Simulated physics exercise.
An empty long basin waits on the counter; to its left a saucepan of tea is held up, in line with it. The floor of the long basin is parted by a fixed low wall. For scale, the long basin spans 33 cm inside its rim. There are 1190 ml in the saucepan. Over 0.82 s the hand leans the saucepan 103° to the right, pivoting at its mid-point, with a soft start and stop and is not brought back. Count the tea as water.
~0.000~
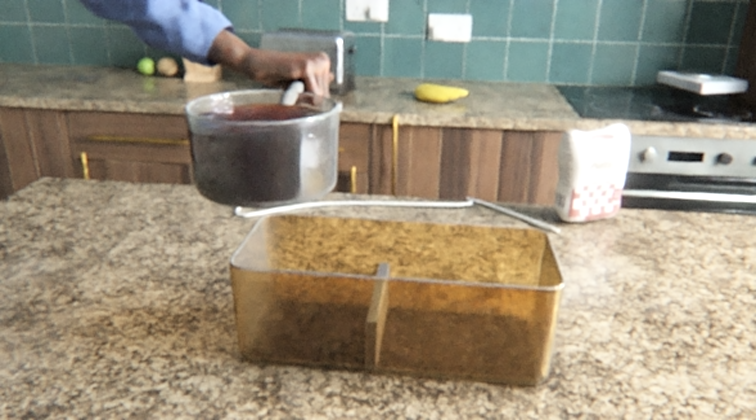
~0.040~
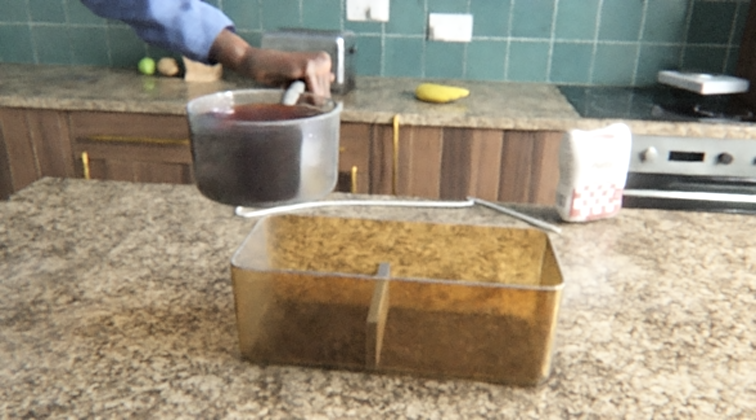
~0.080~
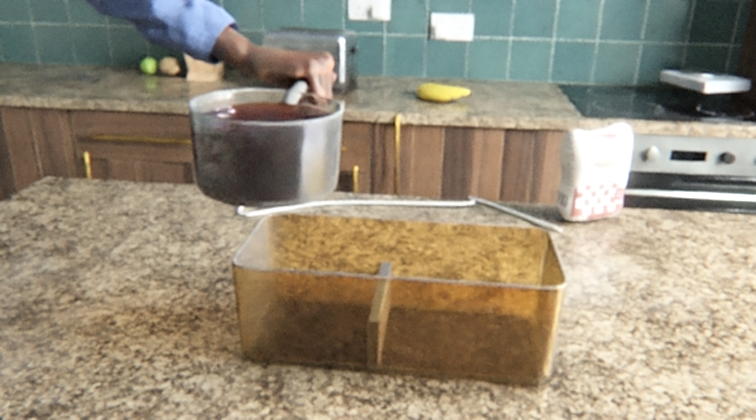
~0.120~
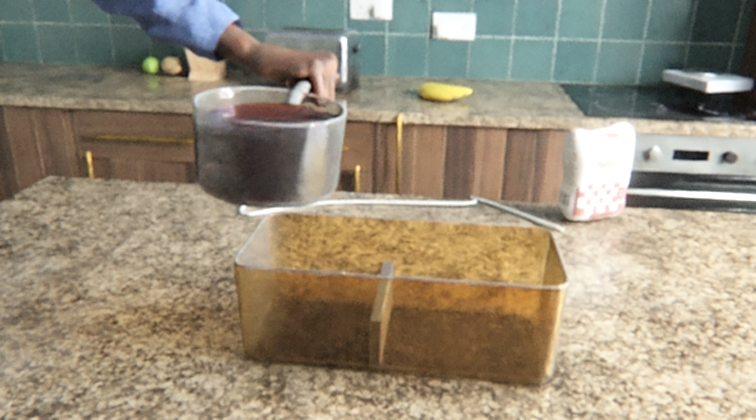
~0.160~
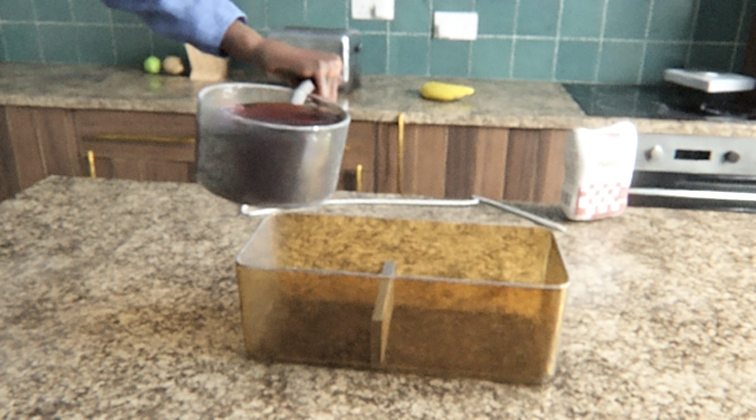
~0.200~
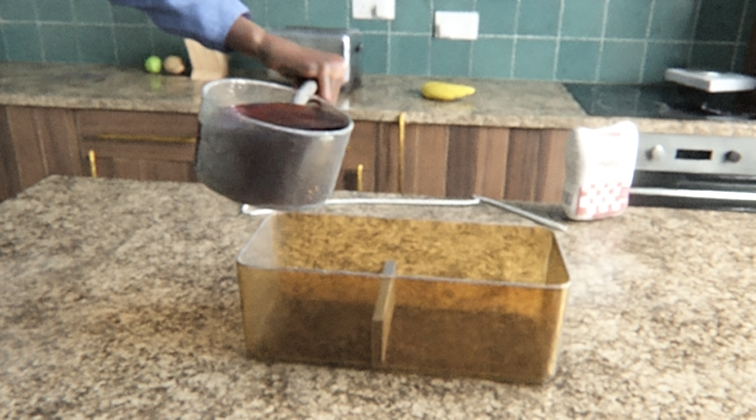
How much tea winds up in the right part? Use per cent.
Roughly 56 per cent is past the wall.
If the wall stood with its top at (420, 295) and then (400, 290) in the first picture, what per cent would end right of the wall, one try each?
In turn about 10 and 30 per cent.
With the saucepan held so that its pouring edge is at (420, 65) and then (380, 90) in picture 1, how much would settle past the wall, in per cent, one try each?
In turn about 95 and 95 per cent.
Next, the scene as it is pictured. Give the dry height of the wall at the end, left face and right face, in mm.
Left about 30 mm, right about 32 mm.
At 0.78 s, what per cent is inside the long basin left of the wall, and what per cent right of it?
Near 28 on the left, 56 on the right.
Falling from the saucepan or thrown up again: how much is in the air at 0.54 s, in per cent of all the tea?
Some 28 per cent.
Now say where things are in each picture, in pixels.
The first picture shows tilt 0°; pouring edge (336, 111); surface from (197, 115) to (335, 121); the long basin's rim runs from (247, 239) to (555, 258); the wall's top is at (379, 291).
The second picture shows tilt 1°; pouring edge (337, 111); surface from (198, 115) to (335, 121).
The third picture shows tilt 2°; pouring edge (340, 113); surface from (201, 114) to (338, 122).
The fourth picture shows tilt 5°; pouring edge (344, 117); surface from (205, 113) to (341, 122).
The fifth picture shows tilt 9°; pouring edge (347, 122); surface from (206, 114) to (345, 124).
The sixth picture shows tilt 14°; pouring edge (350, 128); surface from (209, 114) to (349, 124).
After 0.54 s the tilt is 75° and 55 per cent is still to pour, 2 is left of the wall and 14 right of it.
After 0.78 s the tilt is 102° and 11 per cent is still to pour, 28 is left of the wall and 55 right of it.
After 1.04 s the tilt is 103° and 1 per cent is still to pour, 41 is left of the wall and 55 right of it.
After 1.32 s the tilt is 103° and 0 per cent is still to pour, 44 is left of the wall and 55 right of it.
In the end 44 per cent lies left of the wall, 56 right of it and 1 outside.
